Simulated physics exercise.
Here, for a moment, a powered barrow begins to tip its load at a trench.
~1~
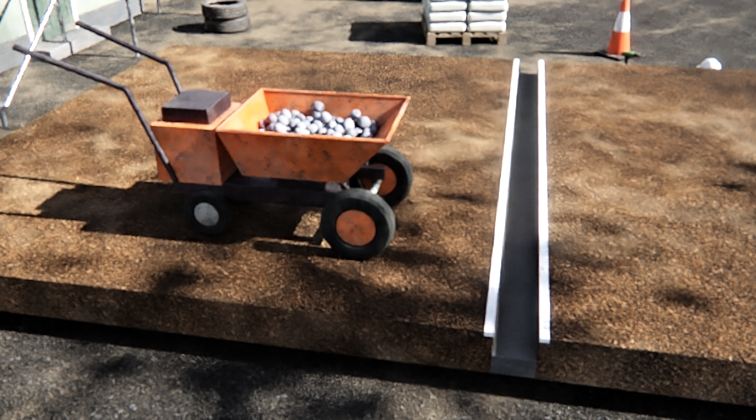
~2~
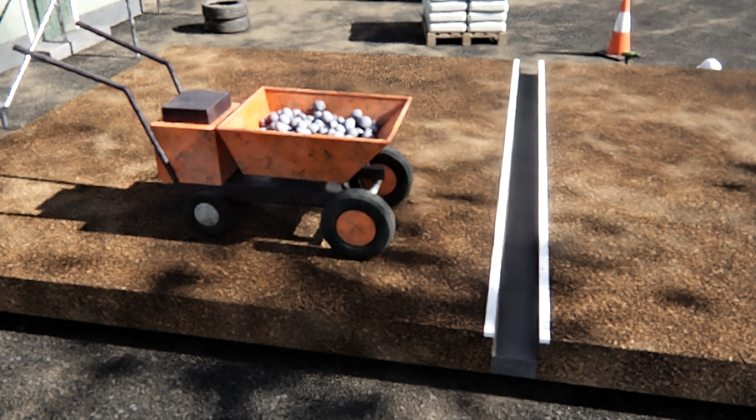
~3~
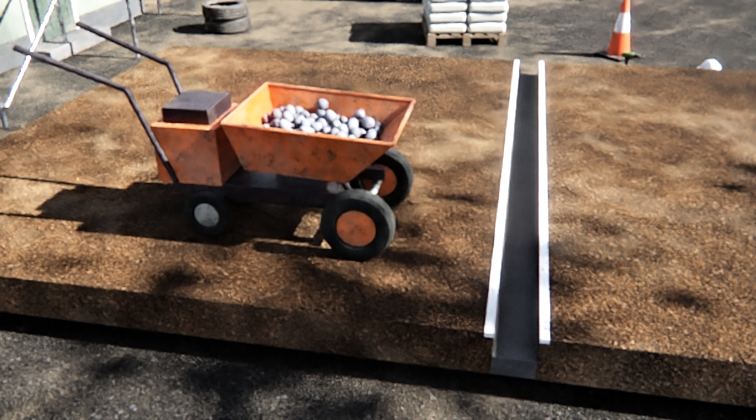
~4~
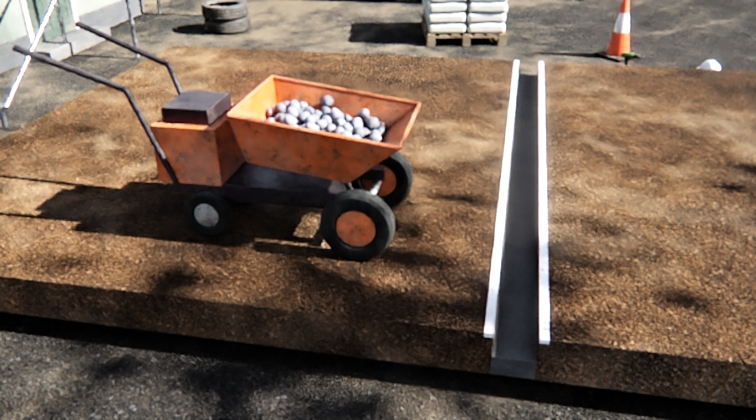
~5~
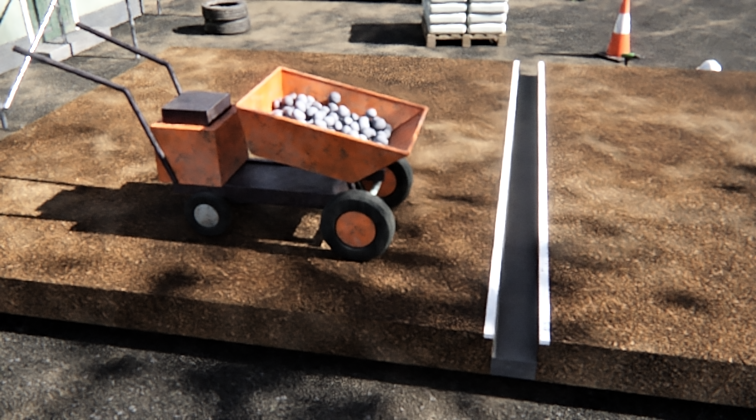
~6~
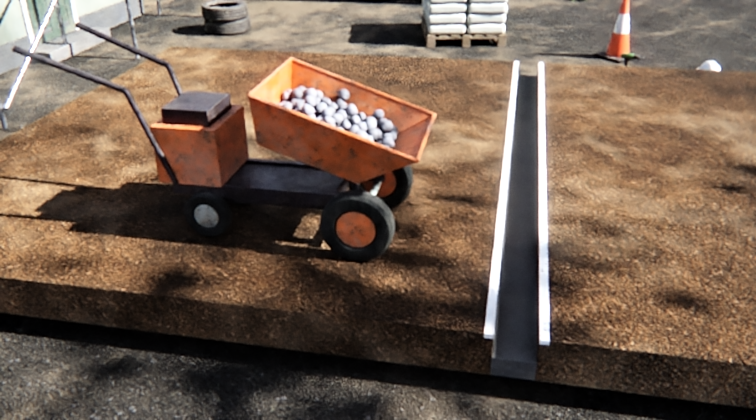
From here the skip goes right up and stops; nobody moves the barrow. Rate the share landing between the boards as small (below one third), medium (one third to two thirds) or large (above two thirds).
Medium.
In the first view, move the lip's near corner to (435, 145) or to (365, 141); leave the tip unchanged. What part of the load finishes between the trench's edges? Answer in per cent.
Position 1 near 60 %, position 2 near 30 %.
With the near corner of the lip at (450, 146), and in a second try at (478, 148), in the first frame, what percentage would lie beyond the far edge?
In turn 50 and 90 in a hundred.
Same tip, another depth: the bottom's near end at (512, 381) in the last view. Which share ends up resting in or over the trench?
Estimated share: Approx. 50 per cent.
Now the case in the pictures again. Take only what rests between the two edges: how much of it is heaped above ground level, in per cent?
About 15 per cent.
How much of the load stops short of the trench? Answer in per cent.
Share of load: Near 35 %.
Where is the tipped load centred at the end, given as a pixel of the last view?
Roughly pixel (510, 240).
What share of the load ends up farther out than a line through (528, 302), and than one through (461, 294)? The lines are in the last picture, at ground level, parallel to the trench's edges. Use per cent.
First roughly 20 percent, then 80 percent.
Soon after the last picture, skip tipped steeply; all in the skip.
A little later, skip tipped right over; most in the skip; about a quarter short of the trench; a stray few in or heaped over the trench; a stray few falling.
Later still, skip tipped right over; a small part in the skip; about a third short of the trench; about half in or heaped over the trench; a small part beyond it.
At rest, skip tipped right over; a small part in the skip; about a third short of the trench; about half in or heaped over the trench; a small part beyond it.
